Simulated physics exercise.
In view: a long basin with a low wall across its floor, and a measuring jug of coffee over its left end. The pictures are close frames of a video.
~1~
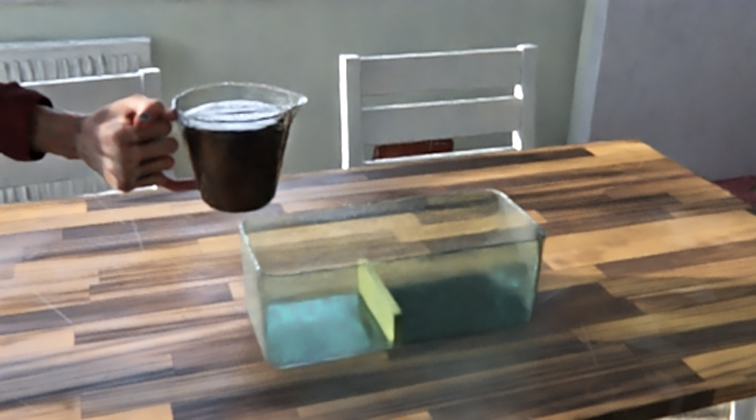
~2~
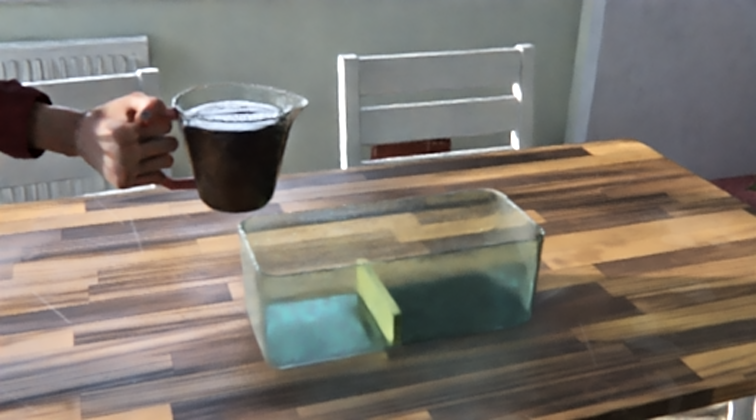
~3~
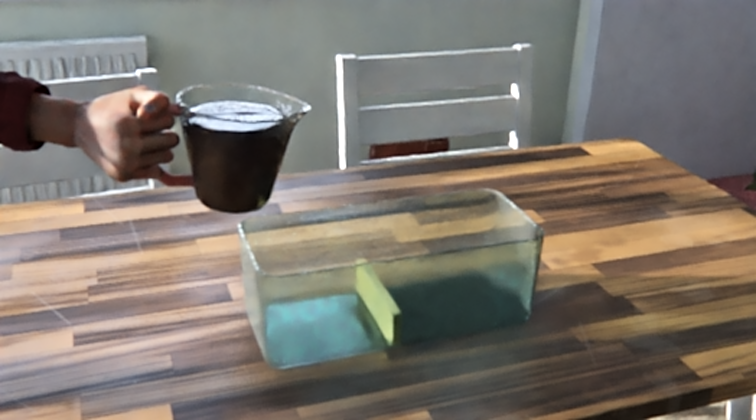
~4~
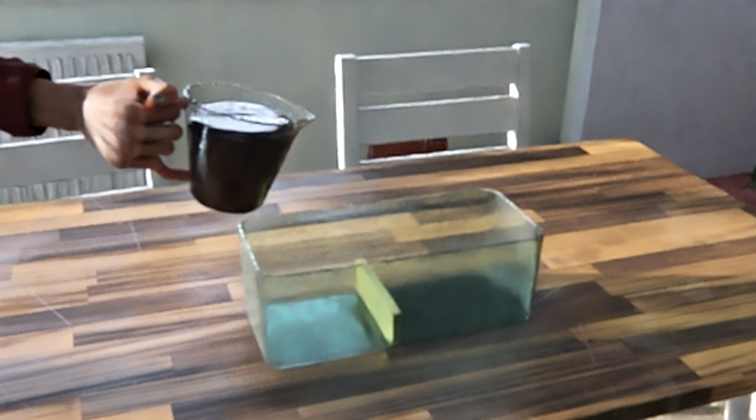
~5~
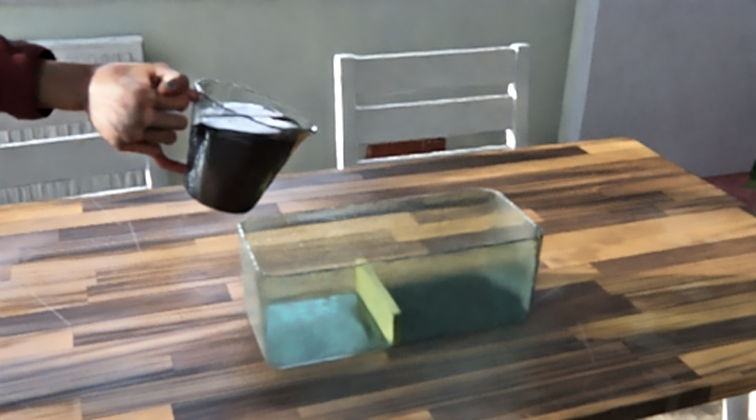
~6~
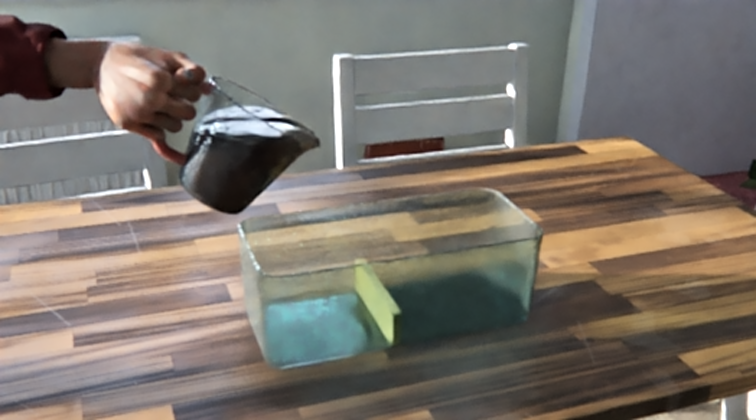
A hand tilts a measuring jug of dark liquid rightward above a long clear basin.
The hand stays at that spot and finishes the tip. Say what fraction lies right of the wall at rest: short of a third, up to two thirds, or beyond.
In the end not even a third is right of the wall.
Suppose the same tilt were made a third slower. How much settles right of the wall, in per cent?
Some 10 per cent.
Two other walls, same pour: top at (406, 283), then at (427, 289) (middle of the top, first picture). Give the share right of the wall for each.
The first gives 10 %, the second 20 %.
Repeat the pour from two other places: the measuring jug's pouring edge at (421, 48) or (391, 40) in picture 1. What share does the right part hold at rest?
The first gives 90 %, the second 90 %.
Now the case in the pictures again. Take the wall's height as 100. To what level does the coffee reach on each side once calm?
Near 60 on the left, 0 on the right.
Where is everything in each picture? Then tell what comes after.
In the first frame, tilt 0°; pouring edge (306, 98); surface from (180, 120) to (288, 112); the long basin's rim runs from (250, 248) to (522, 213); the wall's top is at (379, 285).
In the second frame, tilt 2°; pouring edge (307, 100); surface from (180, 120) to (287, 112).
In the third frame, tilt 6°; pouring edge (310, 106); surface from (183, 118) to (290, 115).
In the fourth frame, tilt 13°; pouring edge (315, 115); surface from (189, 116) to (295, 118).
In the fifth frame, tilt 23°; pouring edge (318, 127); surface from (194, 121) to (304, 123).
In the sixth frame, tilt 34°; pouring edge (320, 143); surface from (194, 130) to (315, 133); 1 per cent is over the edge.
A moment on, the measuring jug is tipped on its side and 39 per cent is still to pour, 36 is left of the wall and 2 right of it.
Next, the measuring jug is tipped right over and 5 per cent is still to pour, 81 is left of the wall and 4 right of it.
Then the measuring jug is tipped right over and 0 per cent is still to pour, 89 is left of the wall and 8 right of it.
Later the measuring jug is tipped right over and 0 per cent is still to pour, 89 is left of the wall and 8 right of it.
Finally, 89 per cent lies left of the wall, 8 right of it and 3 outside.
